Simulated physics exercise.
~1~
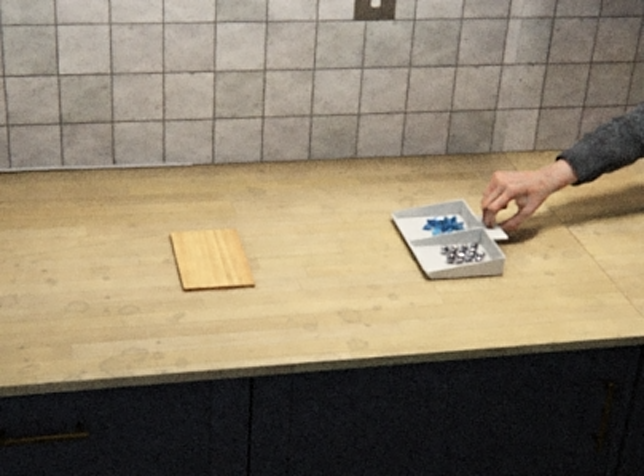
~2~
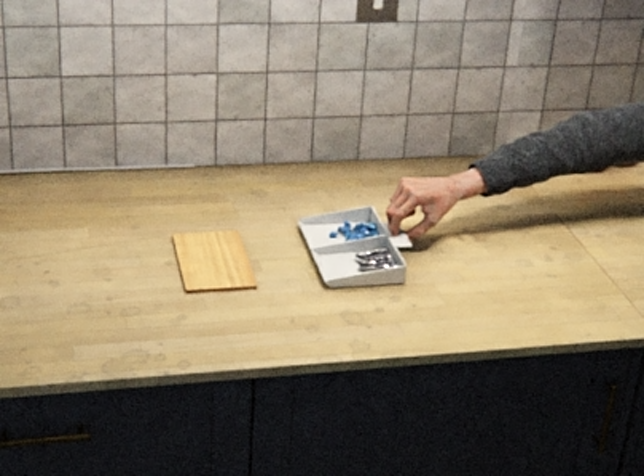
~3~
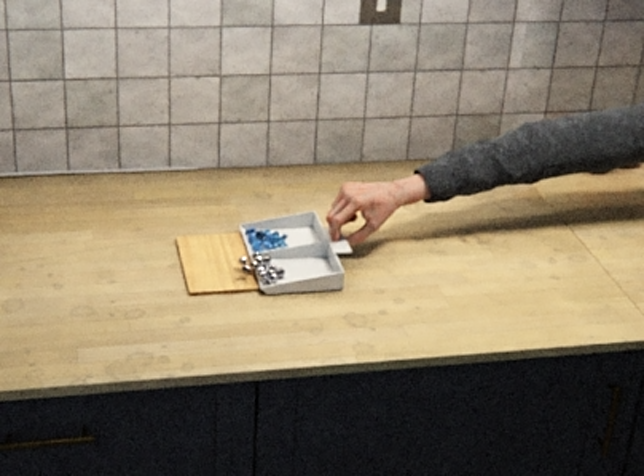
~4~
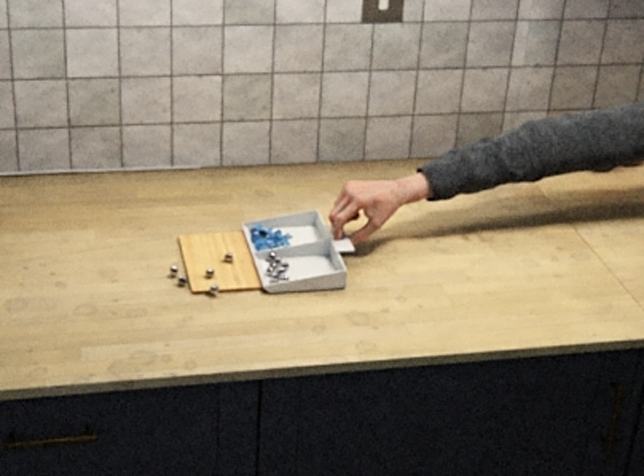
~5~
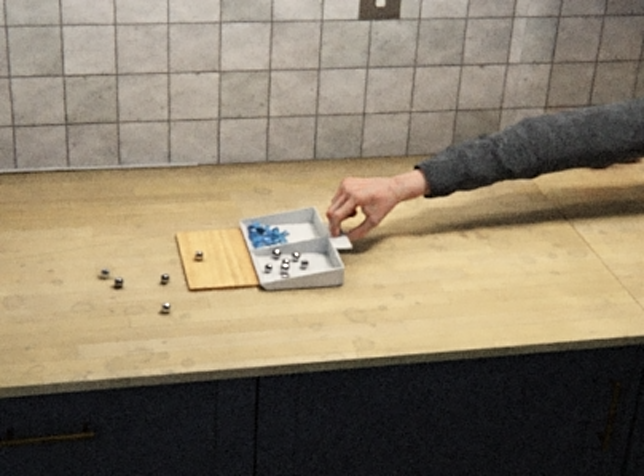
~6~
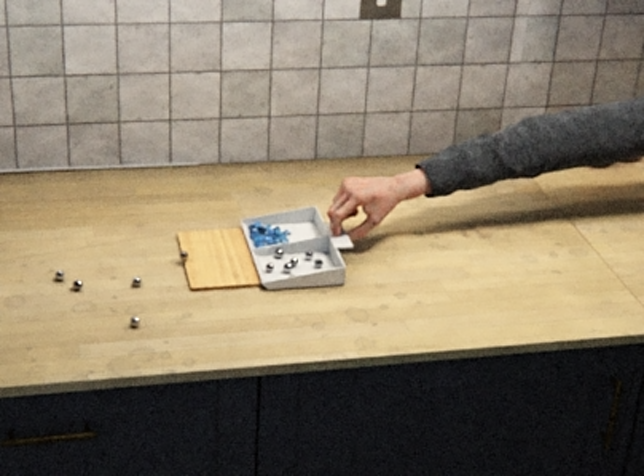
Several shiny metal balls shot out over the low edge of a divided tray when a hand slid it left into a flat wooden board, rolling across the counter, while the blue pieces behind bunched forward but stayed inside with the remaining balls.
